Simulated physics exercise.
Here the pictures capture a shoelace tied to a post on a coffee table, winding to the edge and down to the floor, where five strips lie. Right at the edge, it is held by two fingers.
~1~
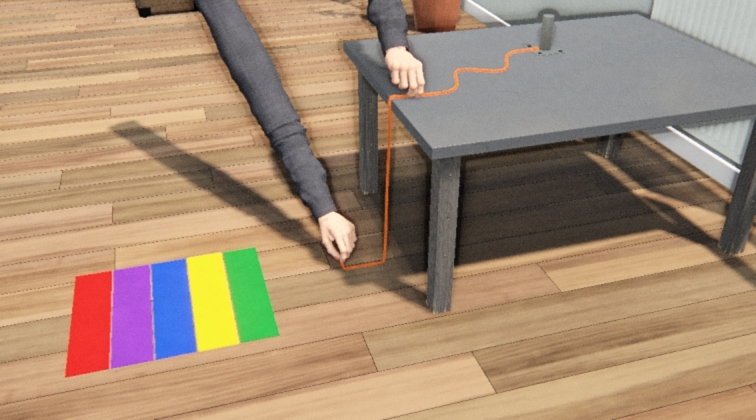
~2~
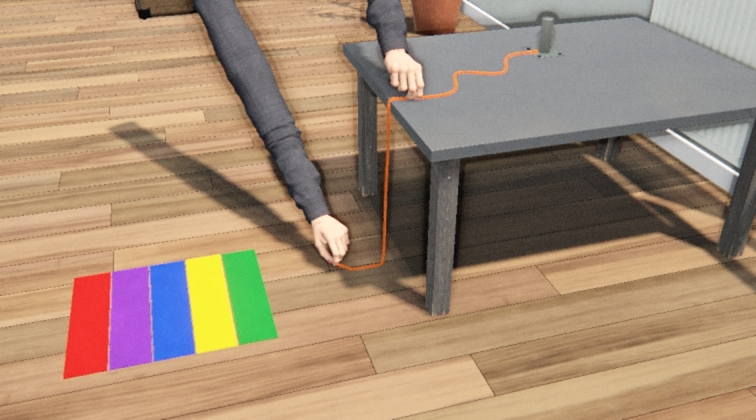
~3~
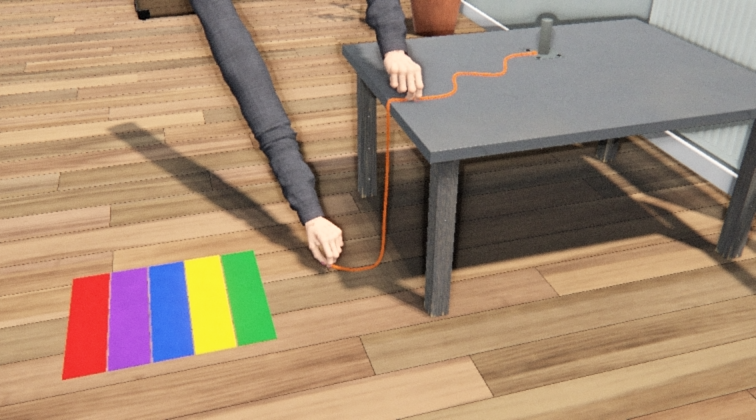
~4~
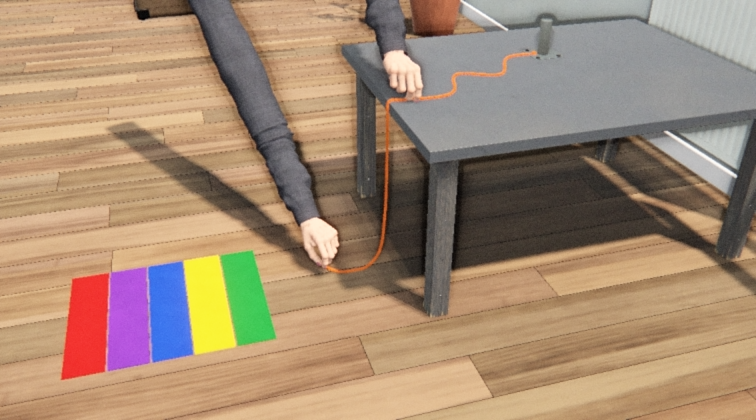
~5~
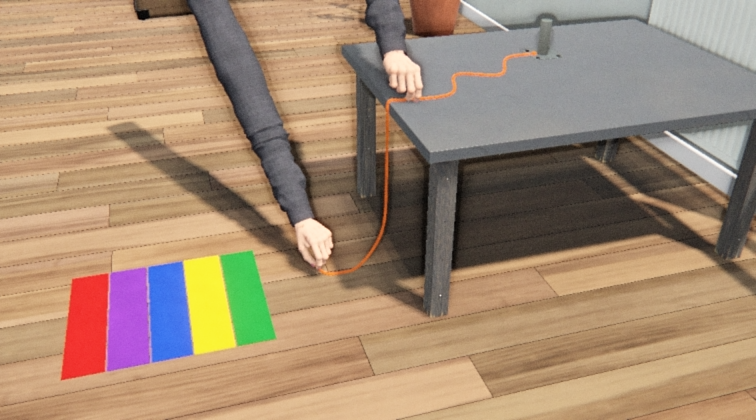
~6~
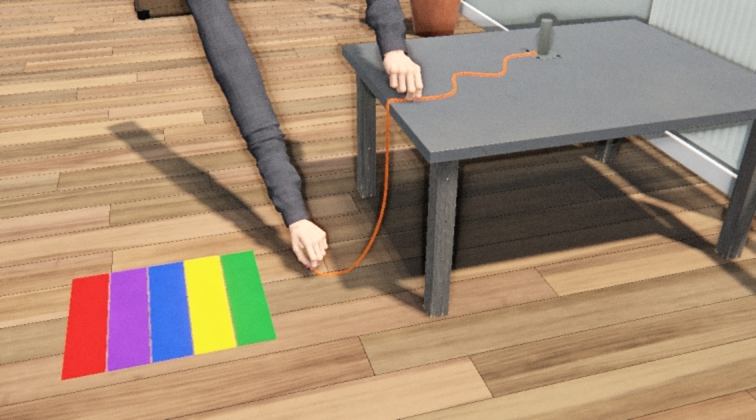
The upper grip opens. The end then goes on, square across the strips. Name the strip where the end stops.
Blue.
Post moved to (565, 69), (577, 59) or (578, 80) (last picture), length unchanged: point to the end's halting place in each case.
Try by try, around (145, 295), (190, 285) and (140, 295).
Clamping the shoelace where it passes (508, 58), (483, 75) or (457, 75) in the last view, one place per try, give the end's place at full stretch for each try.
Try 1: (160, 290); try 2: (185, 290); try 3: (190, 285).
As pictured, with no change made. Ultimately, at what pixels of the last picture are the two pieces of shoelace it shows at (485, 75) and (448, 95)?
They finish close to (459, 72) and close to (388, 90).
Early on, end near (218, 282); over yellow.
Midway, end near (180, 289); over blue.
At the end of the slack, end near (157, 292); over blue. It halts on the blue strip.
